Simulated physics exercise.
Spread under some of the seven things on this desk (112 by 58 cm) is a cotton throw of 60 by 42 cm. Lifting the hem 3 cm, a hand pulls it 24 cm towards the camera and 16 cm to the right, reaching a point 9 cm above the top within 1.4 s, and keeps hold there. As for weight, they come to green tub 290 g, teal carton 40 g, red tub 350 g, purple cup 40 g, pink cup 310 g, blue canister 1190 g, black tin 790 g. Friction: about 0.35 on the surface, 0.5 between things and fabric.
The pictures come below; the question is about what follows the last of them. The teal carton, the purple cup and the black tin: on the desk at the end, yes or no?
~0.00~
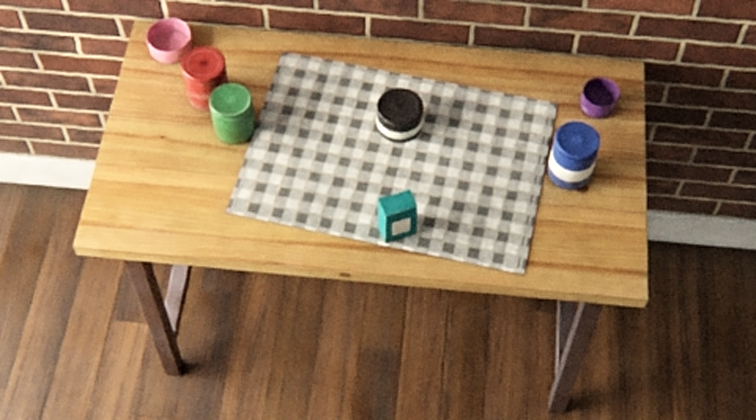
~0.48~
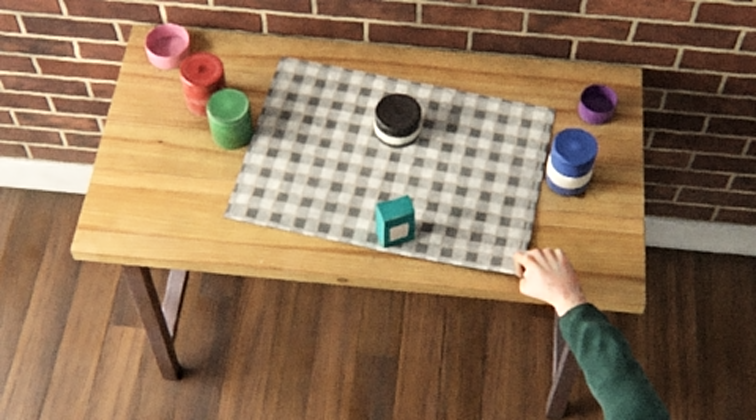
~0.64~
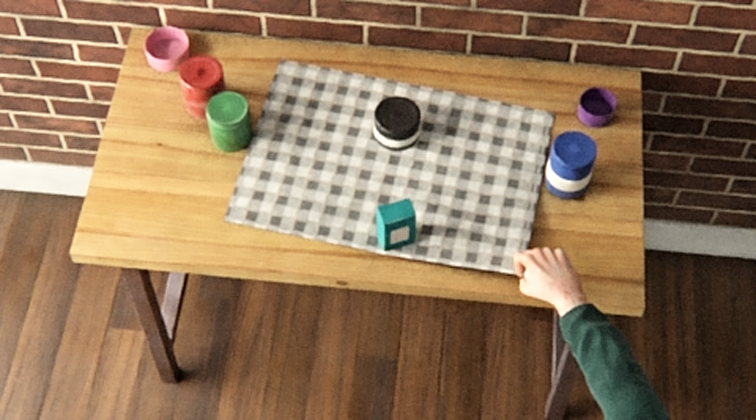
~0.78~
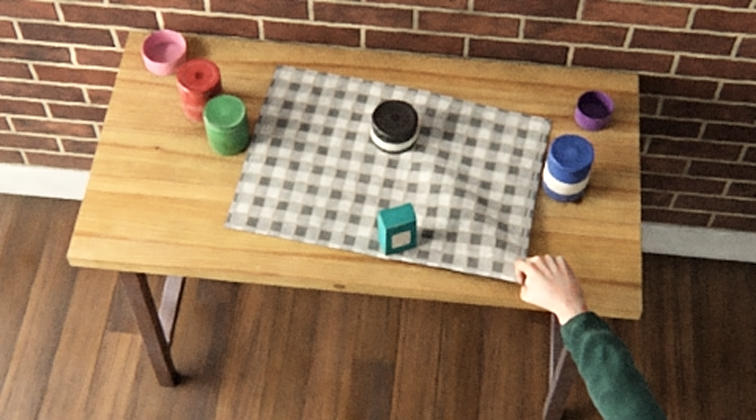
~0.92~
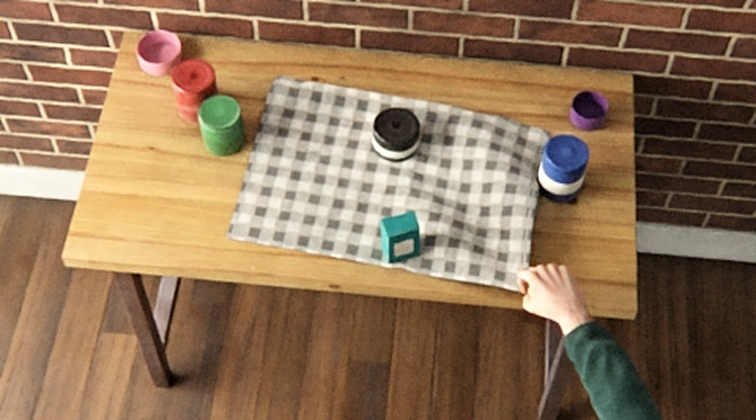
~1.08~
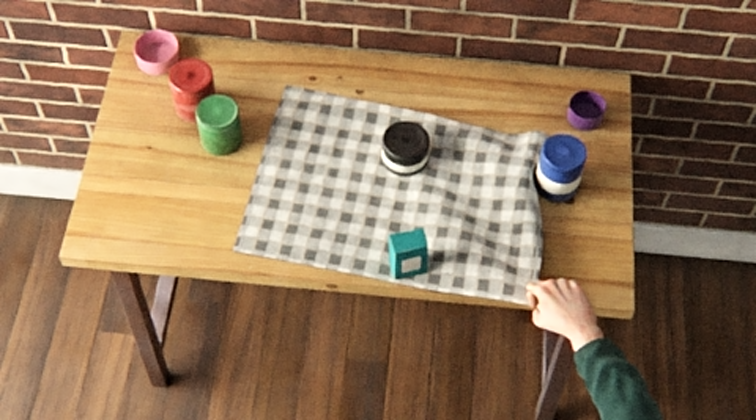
Teal carton: No. Purple cup: Yes. Black tin: Yes.
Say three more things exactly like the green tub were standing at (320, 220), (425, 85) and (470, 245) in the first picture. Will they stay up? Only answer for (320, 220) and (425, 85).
Log, listed order - lost / kept.
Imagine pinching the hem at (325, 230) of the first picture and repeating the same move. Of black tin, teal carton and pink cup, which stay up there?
At the end, the black tin holds its spot, the teal carton ends up off the top, and the pink cup holds its spot.
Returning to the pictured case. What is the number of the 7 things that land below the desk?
It adds up to 1.
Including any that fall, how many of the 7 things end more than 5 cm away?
It adds up to 2.
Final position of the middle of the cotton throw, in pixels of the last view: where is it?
I'd say it sits around (461, 275) in the last picture.
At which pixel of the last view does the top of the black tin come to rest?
Last view, top position: About (472, 231).
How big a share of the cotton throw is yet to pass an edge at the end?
Roughly 60% of it.
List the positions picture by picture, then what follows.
The first frame shows shows, teal carton (398, 202); purple cup (601, 92); black tin (400, 106); cotton throw corners (226, 212) (283, 52) (557, 104) (523, 274).
The second frame shows shows, cotton throw corners (224, 217) (282, 57); grip (522, 276).
The third frame shows shows, cotton throw corners (224, 220) (281, 60); grip (522, 275).
The fourth frame shows shows, teal carton (398, 215); cotton throw corners (225, 227) (278, 65); grip (523, 283).
The fifth frame shows shows, black tin (397, 125); teal carton (402, 223); cotton throw corners (227, 238) (278, 76); grip (526, 292).
The sixth frame shows shows, teal carton (409, 240); purple cup (588, 105); black tin (406, 139); cotton throw corners (233, 251) (286, 85); grip (535, 306).
After 1.3 s, 90 % of the cotton throw is still over the top; teal carton 14 cm off its start, black tin 14 cm off its start.
After 1.5 s, 75 % of the cotton throw is still over the top; teal carton over the edge, black tin 22 cm off its start.
After 1.8 s, 65 % of the cotton throw is still over the top; teal carton over the edge, black tin 28 cm off its start at (464, 219).
After 2.0 s, 60 % of the cotton throw is still over the top; teal carton over the edge, black tin 31 cm off its start.
After 3.6 s, 60 % of the cotton throw is still over the top; teal carton over the edge, black tin 31 cm off its start at (472, 231), purple cup 0 cm off its start at (588, 105).
